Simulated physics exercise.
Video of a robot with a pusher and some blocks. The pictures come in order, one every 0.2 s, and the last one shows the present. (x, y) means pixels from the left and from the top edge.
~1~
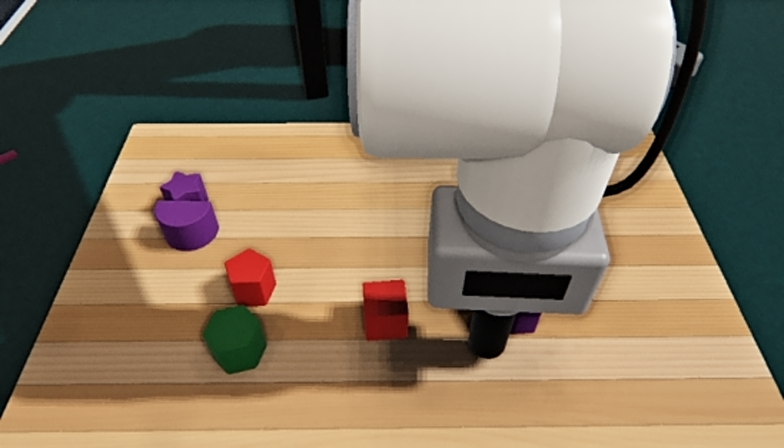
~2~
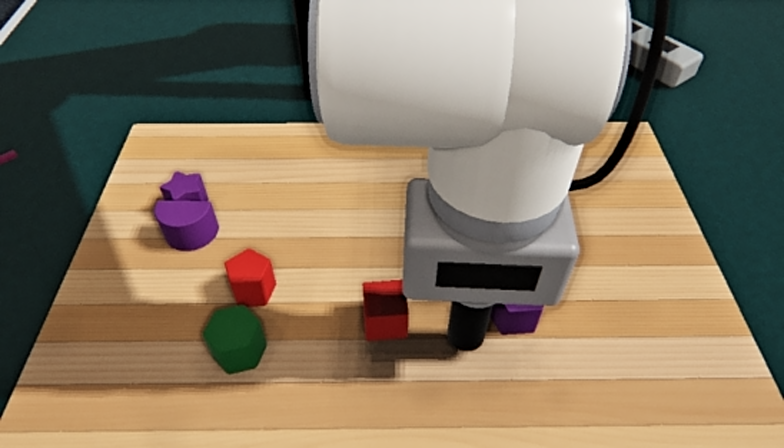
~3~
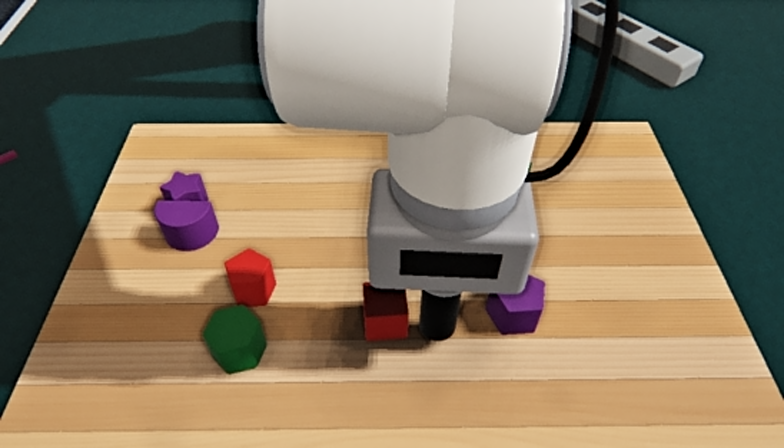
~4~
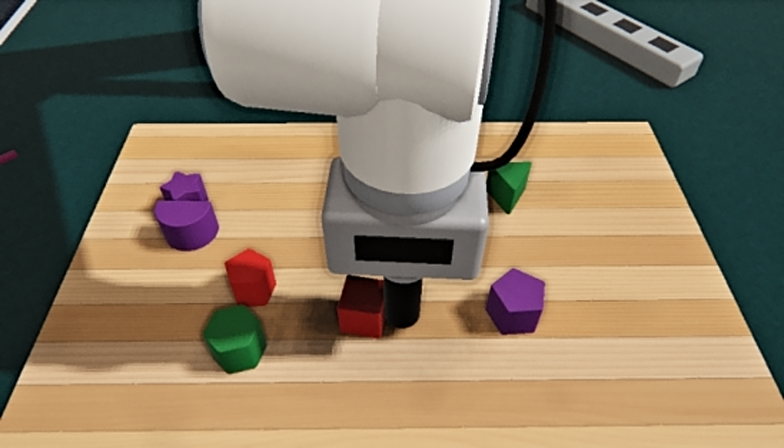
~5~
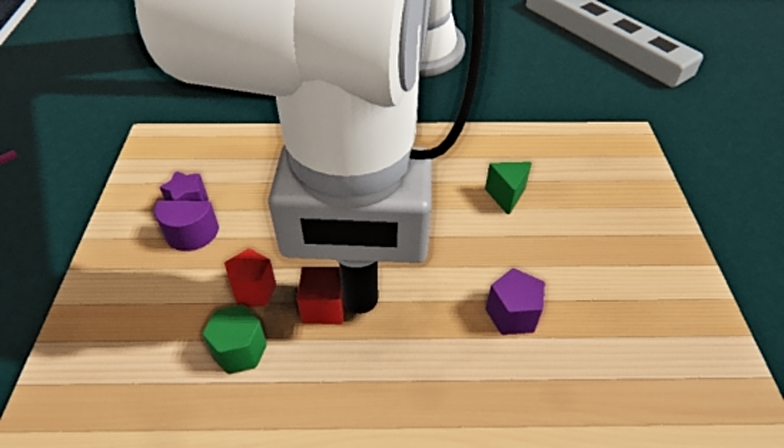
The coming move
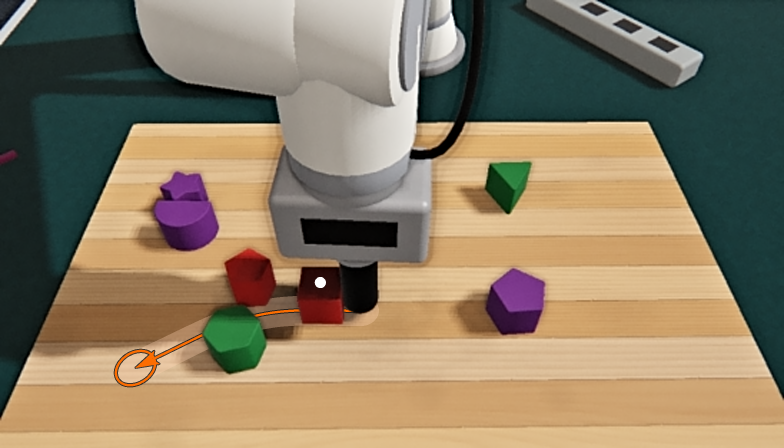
At first, a robot arm's dark pusher stands to the right of a red block on a wooden table scattered with purple, red and green blocks. The arm moves left, closing the gap, then pushes the red block leftward toward the red pentagon, while the other blocks stay still.
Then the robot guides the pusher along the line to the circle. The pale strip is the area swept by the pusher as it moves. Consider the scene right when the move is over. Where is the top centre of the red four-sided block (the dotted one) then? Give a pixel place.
The centre of its top face lies at (203, 272).
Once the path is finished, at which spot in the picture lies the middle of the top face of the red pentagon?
At (193, 243).
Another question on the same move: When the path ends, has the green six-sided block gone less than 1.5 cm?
I'd say no.
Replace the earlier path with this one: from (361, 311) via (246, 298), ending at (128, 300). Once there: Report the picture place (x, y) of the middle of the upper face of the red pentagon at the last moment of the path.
Expect it around (120, 217).
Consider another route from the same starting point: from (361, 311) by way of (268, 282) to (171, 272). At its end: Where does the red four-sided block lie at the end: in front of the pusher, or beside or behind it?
At the end of the path, the pusher is still pushing the red four-sided block ahead of it.
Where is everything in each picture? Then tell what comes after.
Lower end of the pusher (487, 343), tops of blocks, green six-sided block (231, 327), red pentagon (247, 266), red four-sided block (385, 298), in the first frame.
Pusher (466, 336), blocks as before, in the second frame.
Pusher (437, 326), blocks as before, in the third frame.
Pusher (402, 314), red four-sided block (363, 294), in the fourth frame.
Pusher (361, 299), green six-sided block (231, 327), red pentagon (247, 266), red four-sided block (320, 283), in the fifth frame.
The drawn path runs from (361, 311) via (287, 311) and (212, 331), ending at (136, 368); the dot is on the red four-sided block.
What follows on the original path. One third of the way, pusher (284, 299); red pentagon (216, 256), turned 15° clockwise; red four-sided block (247, 275), turned 25° clockwise.
Two thirds of the way, pusher (206, 320); green six-sided block (208, 344), turned 65° anticlockwise; red pentagon (193, 243), turned 45° clockwise; red four-sided block (203, 272), turned 60° clockwise.
At the end, pusher (128, 357); green six-sided block (206, 346), turned 70° anticlockwise; red pentagon (193, 243), turned 45° clockwise; red four-sided block (203, 272), turned 60° clockwise.
